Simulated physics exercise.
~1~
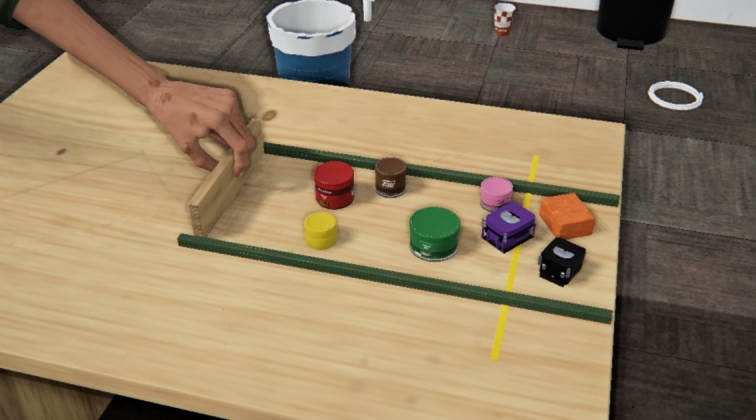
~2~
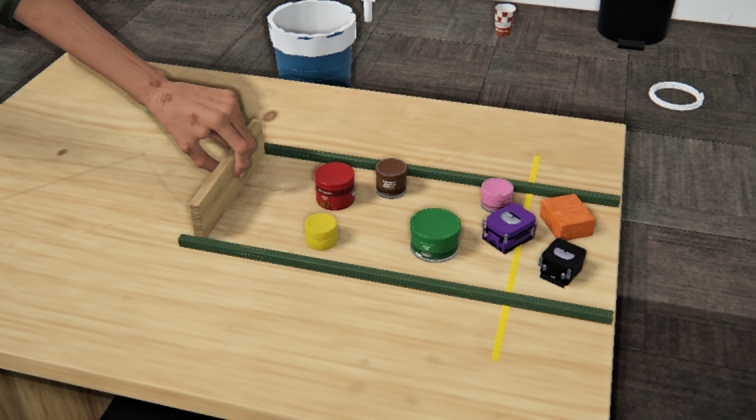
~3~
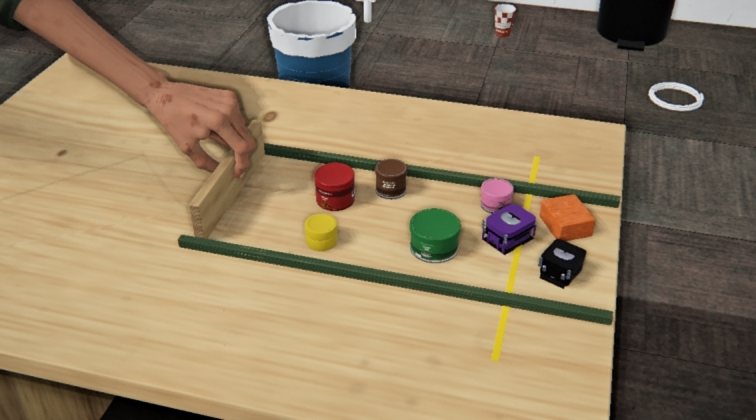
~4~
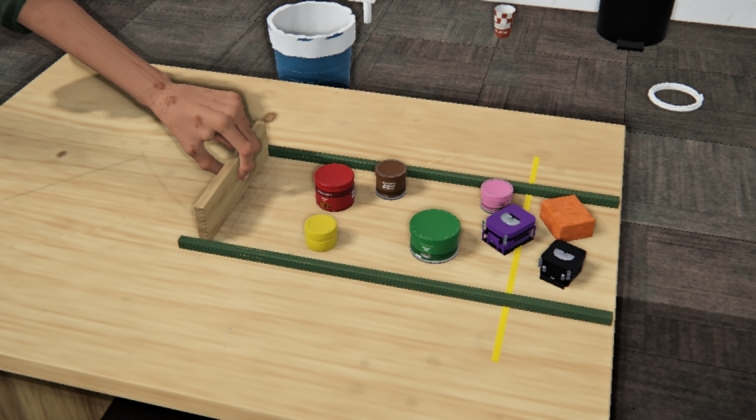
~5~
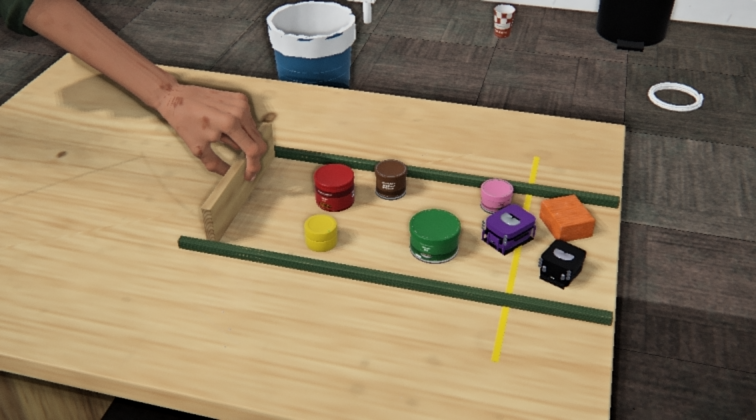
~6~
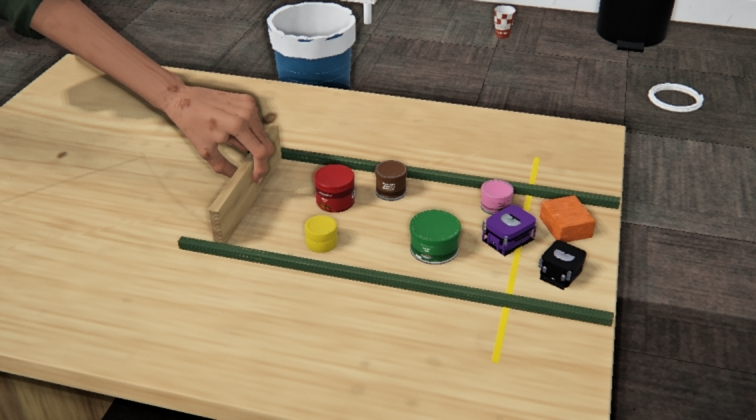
A pale wooden tabletop above a grey carpeted floor is seen from a raised, fixed angle, with a blue-and-white bin behind it. Between two green rods sit red, brown, yellow, green and pink round containers, with purple and black cases and an orange block around a yellow line at right. A hand at left holds a wooden board upright, then slides it slightly rightward, touching nothing else.
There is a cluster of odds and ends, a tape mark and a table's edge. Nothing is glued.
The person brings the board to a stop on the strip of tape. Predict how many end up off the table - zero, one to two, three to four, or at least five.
Zero end up off the table.
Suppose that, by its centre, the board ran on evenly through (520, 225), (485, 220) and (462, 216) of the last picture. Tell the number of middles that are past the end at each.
Counts per position: 0 / 0 / 0.
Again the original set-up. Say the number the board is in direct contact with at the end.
The answer is 4.
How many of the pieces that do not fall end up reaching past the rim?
1 is the number.
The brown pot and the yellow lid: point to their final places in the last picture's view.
You'll see the brown pot at (544, 197), with the yellow lid at (528, 281).
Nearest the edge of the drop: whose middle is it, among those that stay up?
That's the orange block.
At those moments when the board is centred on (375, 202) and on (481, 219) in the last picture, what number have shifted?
3 at one spot and 7 at the other.
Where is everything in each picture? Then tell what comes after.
The first frame shows black case (562, 263); orange block (566, 217); purple case (509, 228); board (229, 177); tape (519, 242).
The second frame shows orange block (567, 218); green pot (435, 235).
The third frame shows purple case (509, 229); red tub (335, 187).
The fourth frame shows black case (562, 264); board (234, 179).
The fifth frame shows orange block (567, 219); yellow lid (321, 233).
The sixth frame shows black case (562, 265); orange block (567, 219); purple case (510, 230); board (248, 182); tape (519, 244).
Soon after, none off yet; black case at rest near (562, 265); orange block at rest near (567, 219); purple case at rest near (510, 230).
After that, none off yet; black case at rest near (562, 265); orange block moving near (573, 219); purple case displaced about its own width near (539, 230).
In the end, the number that fall off is zero.
